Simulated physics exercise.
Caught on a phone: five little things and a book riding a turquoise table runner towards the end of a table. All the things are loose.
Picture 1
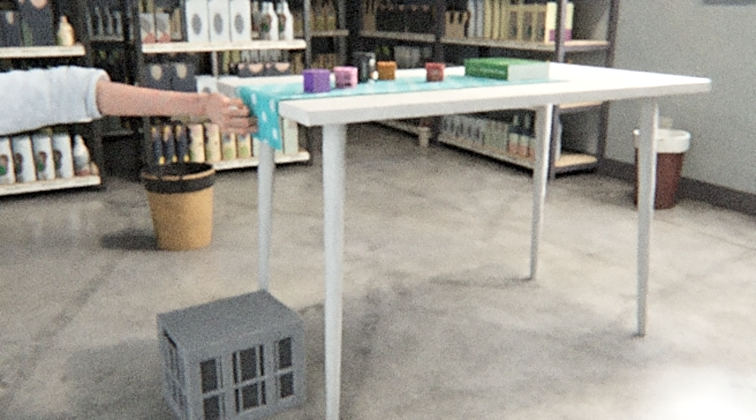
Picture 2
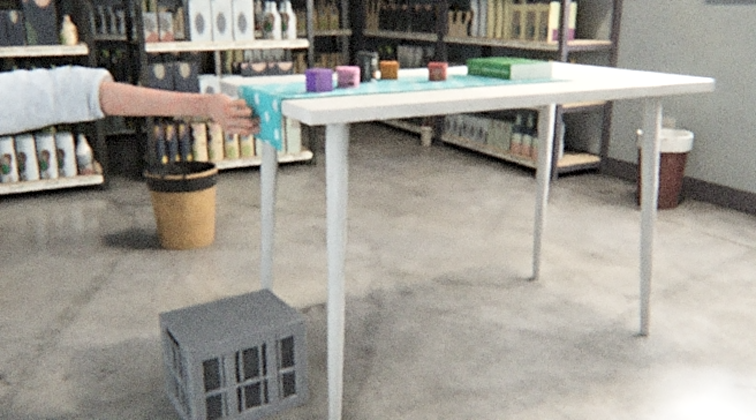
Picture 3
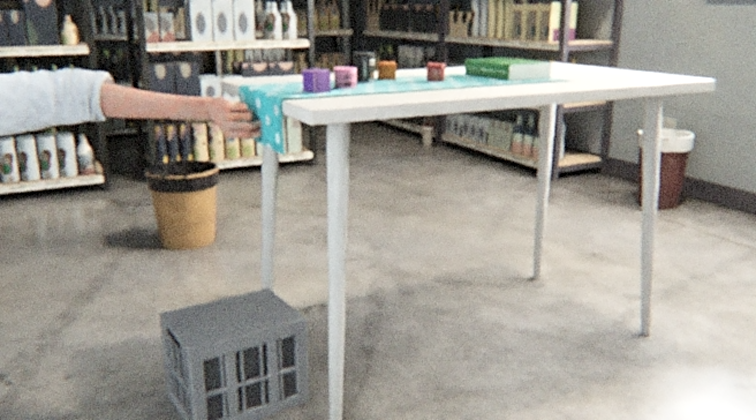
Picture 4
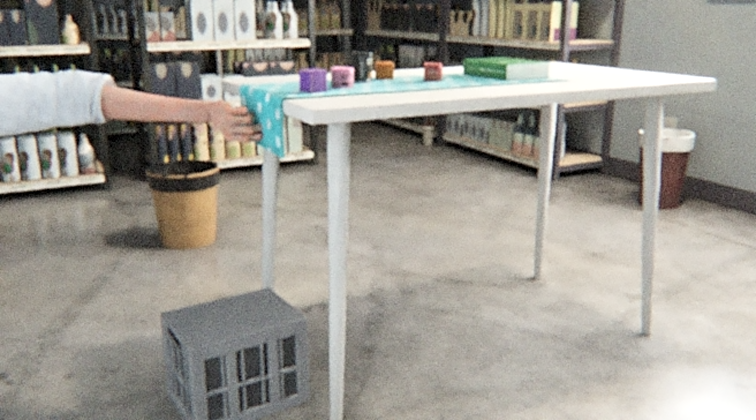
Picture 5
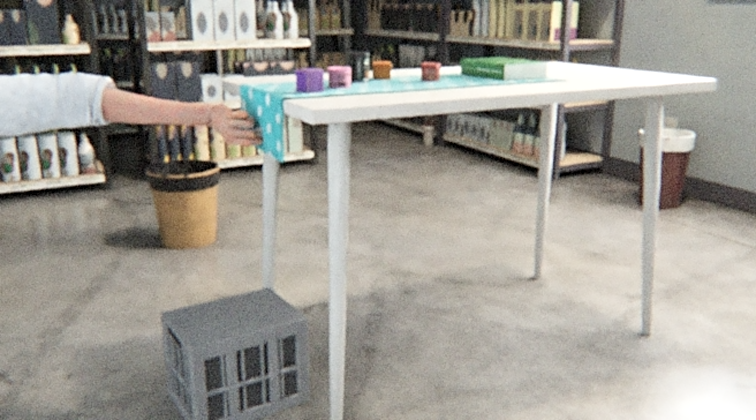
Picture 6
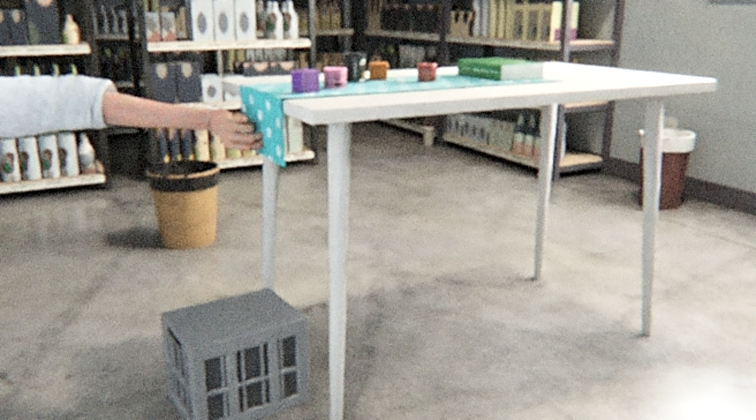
A hand slowly draws a turquoise runner left, carrying small pots, cubes and a book along.
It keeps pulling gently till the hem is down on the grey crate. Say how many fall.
The table loses four.
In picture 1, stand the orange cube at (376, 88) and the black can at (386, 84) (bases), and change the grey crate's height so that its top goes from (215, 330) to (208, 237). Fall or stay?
The orange cube stays on; the black can keeps its place on top.
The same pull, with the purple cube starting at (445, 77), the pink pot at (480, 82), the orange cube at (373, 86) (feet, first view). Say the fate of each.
The purple cube does not fall, the pink pot keeps its place on top, the orange cube comes down.
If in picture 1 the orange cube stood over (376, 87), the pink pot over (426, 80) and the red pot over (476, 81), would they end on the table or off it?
The orange cube falls; the pink pot stays on; the red pot survives.
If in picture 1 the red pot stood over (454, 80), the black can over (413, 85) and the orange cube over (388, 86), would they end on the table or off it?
The red pot remains up, the black can tumbles off, the orange cube drops off.
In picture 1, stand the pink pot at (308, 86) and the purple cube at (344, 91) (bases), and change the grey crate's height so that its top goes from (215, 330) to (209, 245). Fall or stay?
The pink pot is carried off, the purple cube falls.
Soon after, hem near (263, 238); purple cube and pink pot gone.
After that, hem near (263, 293); purple cube, pink pot and black can gone.
In the end, hem on the crate; purple cube, pink pot, black can and orange cube gone. The count of fallen things is four.
